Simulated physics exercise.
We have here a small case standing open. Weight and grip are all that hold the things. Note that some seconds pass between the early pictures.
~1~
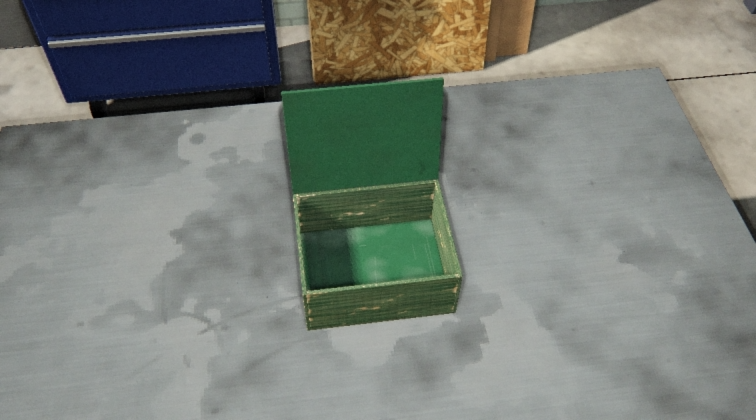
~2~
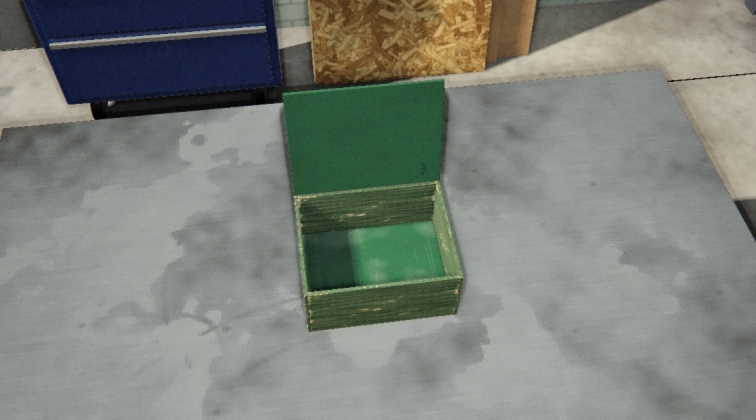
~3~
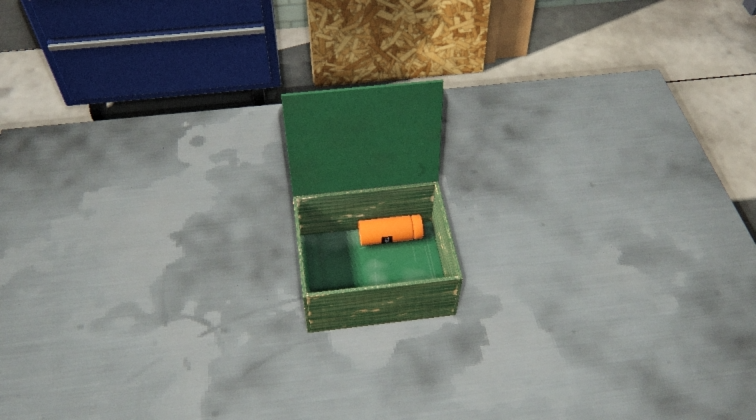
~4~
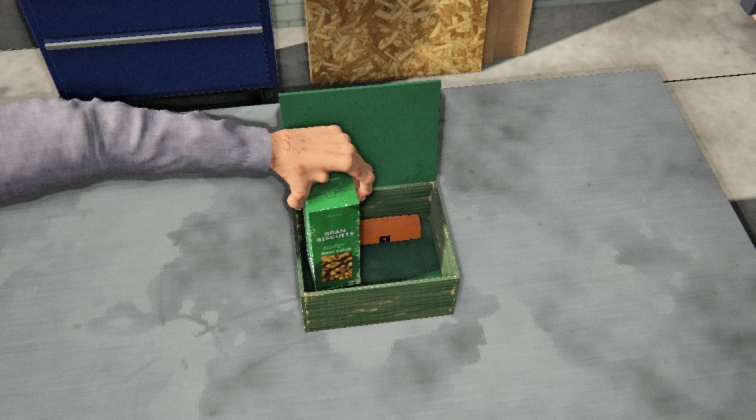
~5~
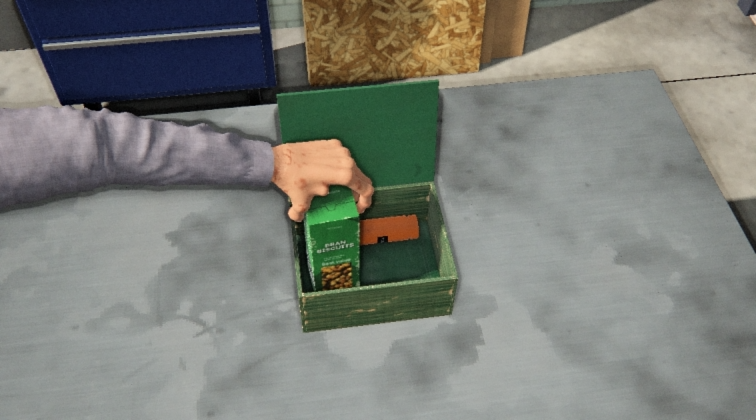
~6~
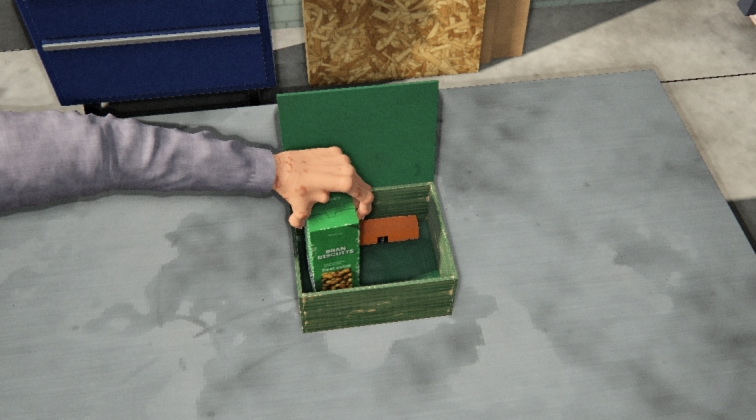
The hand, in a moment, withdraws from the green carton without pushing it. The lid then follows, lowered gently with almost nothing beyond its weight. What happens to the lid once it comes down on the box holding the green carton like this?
It stays raised.
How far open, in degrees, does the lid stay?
Around 55 degrees.
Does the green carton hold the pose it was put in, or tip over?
By the end it has kept its angle.
Then, 1.20 s after the last picture, lid starting down.
Then, 1.50 s after the last picture, lid 66° above the rim.
Then, 3.20 s after the last picture, lid 56° above the rim.
At rest, lid 56° above the rim; both in place. Seen from the same camera at the end, green carton near (332, 248).
